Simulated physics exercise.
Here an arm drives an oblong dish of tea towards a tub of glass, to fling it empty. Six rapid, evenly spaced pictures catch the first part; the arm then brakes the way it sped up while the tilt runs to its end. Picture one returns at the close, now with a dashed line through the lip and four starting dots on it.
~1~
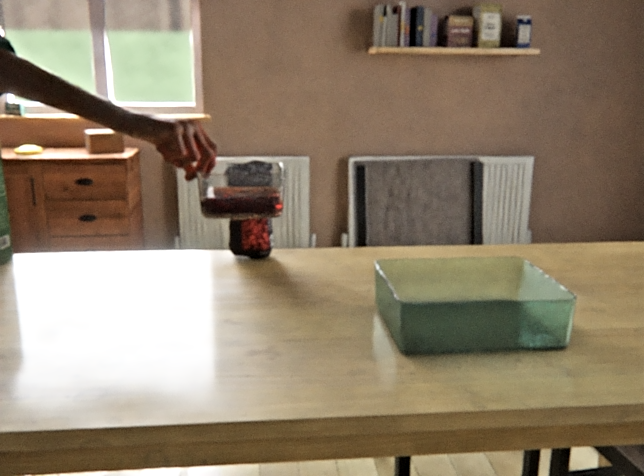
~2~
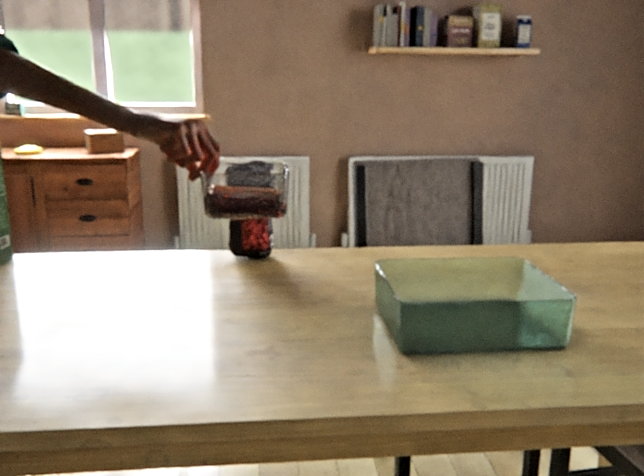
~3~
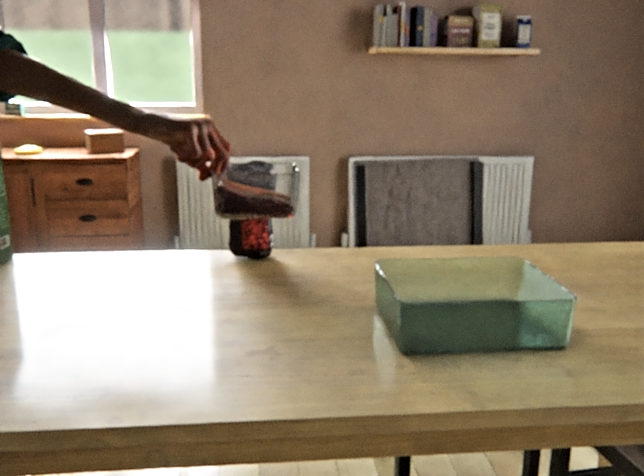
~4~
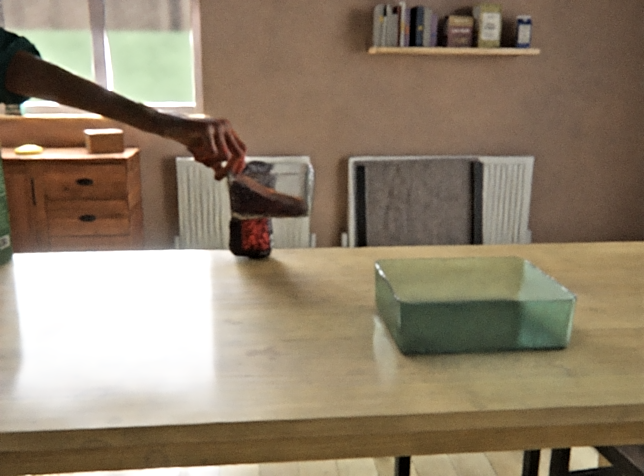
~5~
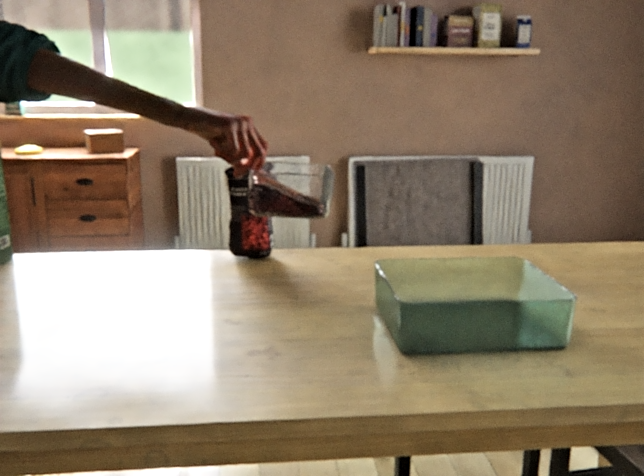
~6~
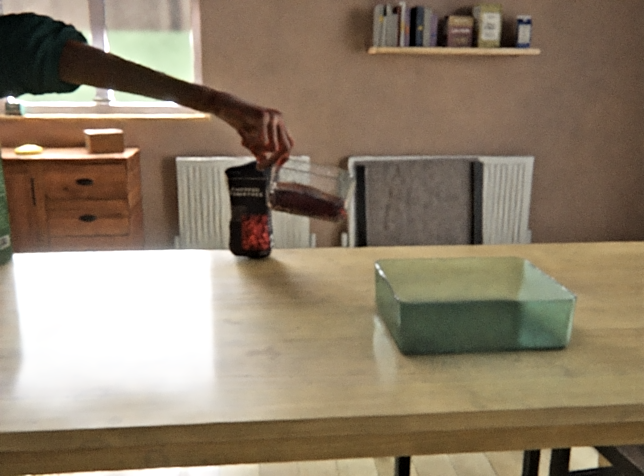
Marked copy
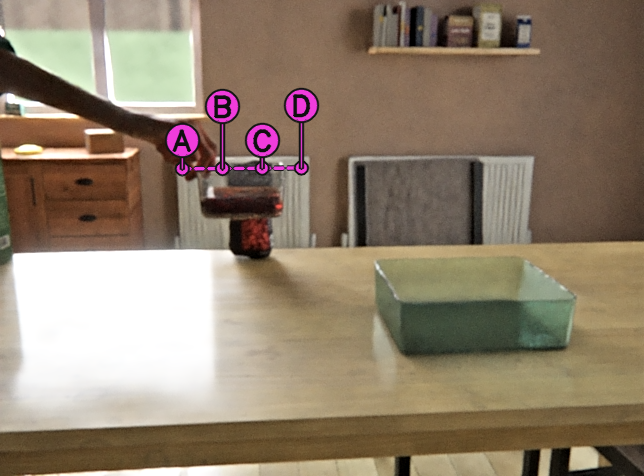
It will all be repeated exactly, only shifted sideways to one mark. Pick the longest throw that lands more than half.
C.
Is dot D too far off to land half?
No, not at all.
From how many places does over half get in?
Two of the four.
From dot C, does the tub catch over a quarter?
Yes, clearly.
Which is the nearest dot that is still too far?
That would be B.
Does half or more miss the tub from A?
Yes, it does.
On the marked copy, A at (182, 168); B at (222, 168); C at (262, 168); D at (301, 167).
With A, about 0 % lands in the tub, 100 % falls short.
With B, about 29 % lands in the tub, 69 % falls short.
With C, about 68 % lands in the tub, 28 % falls short and 3 % goes beside or beyond.
With D, about 84 % lands in the tub, 8 % falls short and 8 % goes beside or beyond.
